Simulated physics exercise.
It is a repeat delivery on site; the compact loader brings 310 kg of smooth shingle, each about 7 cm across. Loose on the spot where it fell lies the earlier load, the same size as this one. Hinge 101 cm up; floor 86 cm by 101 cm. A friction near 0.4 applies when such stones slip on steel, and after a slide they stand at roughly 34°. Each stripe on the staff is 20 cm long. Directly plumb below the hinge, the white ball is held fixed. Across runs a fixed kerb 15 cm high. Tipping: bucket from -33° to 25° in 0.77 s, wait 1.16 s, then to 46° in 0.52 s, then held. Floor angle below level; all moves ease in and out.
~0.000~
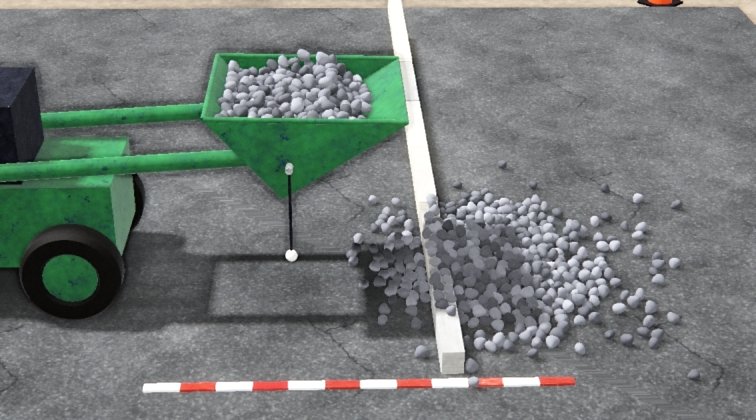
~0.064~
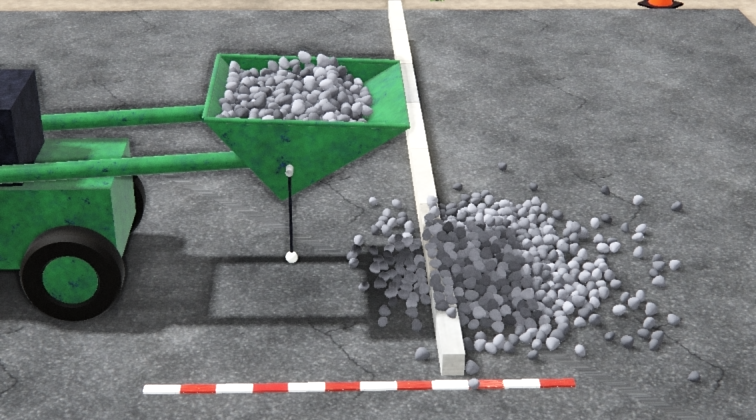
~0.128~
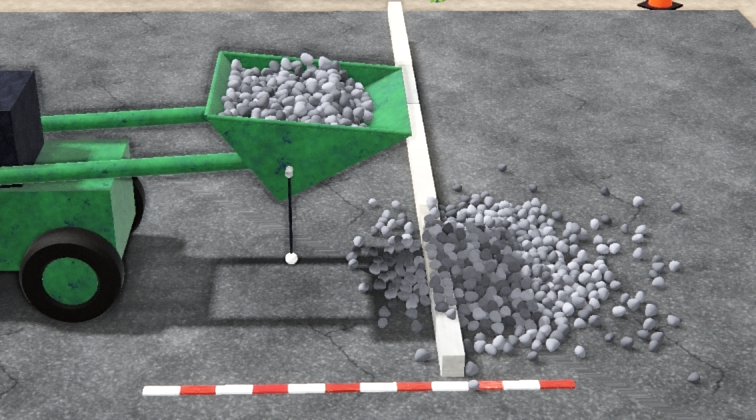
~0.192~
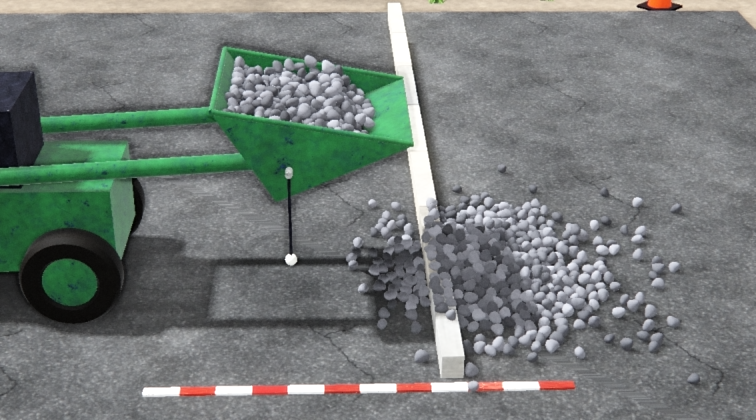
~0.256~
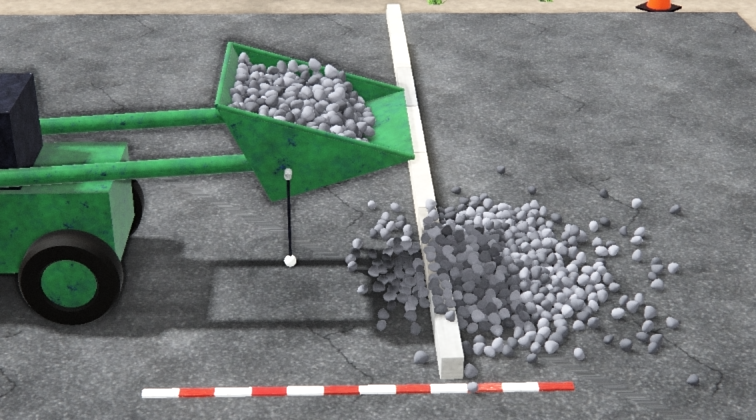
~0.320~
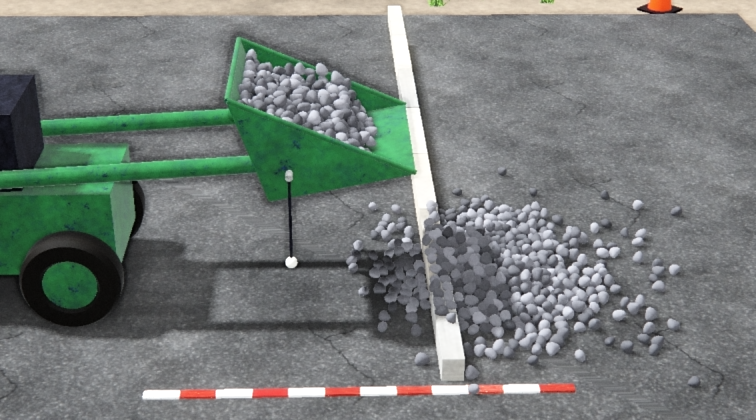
A green loader held a bucket of smooth grey stones beside a pale kerb with a loose pile lying across it, then slowly tilted the bucket forward, its lip dipping as the stones shifted inside.
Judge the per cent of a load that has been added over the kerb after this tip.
The added amount is roughly 50 per cent of a load.
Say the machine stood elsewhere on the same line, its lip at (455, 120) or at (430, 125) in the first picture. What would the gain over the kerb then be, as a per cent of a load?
Roughly 95 and 80 percent, in that order.
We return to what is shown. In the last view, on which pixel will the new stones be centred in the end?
Middle: Approx. (446, 258) px.
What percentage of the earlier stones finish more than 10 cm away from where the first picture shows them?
I'd say roughly 10 per cent of them.
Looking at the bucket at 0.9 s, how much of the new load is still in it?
Around 90 per cent of the load is still inside.
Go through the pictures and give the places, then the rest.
The bucket is at -33°, its lip at (409, 123); the top of the load is at (318, 72). The earlier load is highest near (447, 243), 22 cm above ground level, 17 % on this side of the kerb, 83 % over the kerb, in the first frame.
The bucket is at -32°, its lip at (410, 127); the top of the load is at (315, 72); the stones move at 0.1 m/s on average, in the second frame.
Lip at (412, 134), floor tilted -29°, highest stones at (272, 74); the stones move at 0.2 m/s on average, in the third frame.
Lip at (414, 144), floor tilted -24°, highest stones at (252, 75); the stones move at 0.3 m/s on average, in the fourth frame.
The bucket is at -18°, its lip at (415, 157); the top of the load is at (248, 75); the stones move at 0.4 m/s on average, in the fifth frame.
Lip at (416, 173), floor tilted -11°, highest stones at (254, 71); the stones move at 0.5 m/s on average, in the sixth frame.
After 0.6 s the floor is at 16°; in per cent of one load, 100 in the bucket, 17 on this side of the kerb, 83 over the kerb; the foremost stones are at (669, 255).
After 0.9 s the floor is at 25°; in per cent of one load, 90 in the bucket, 26 on this side of the kerb, 83 over the kerb; the foremost stones are at (669, 255).
After 2.9 s the floor is at 46°; in per cent of one load, 0 in the bucket, 66 on this side of the kerb, 134 over the kerb; the foremost stones are at (669, 255).
After 5.4 s the floor is at 46°; in per cent of one load, 0 in the bucket, 66 on this side of the kerb, 134 over the kerb; the foremost stones are at (669, 255). Net gain over the kerb, 50.
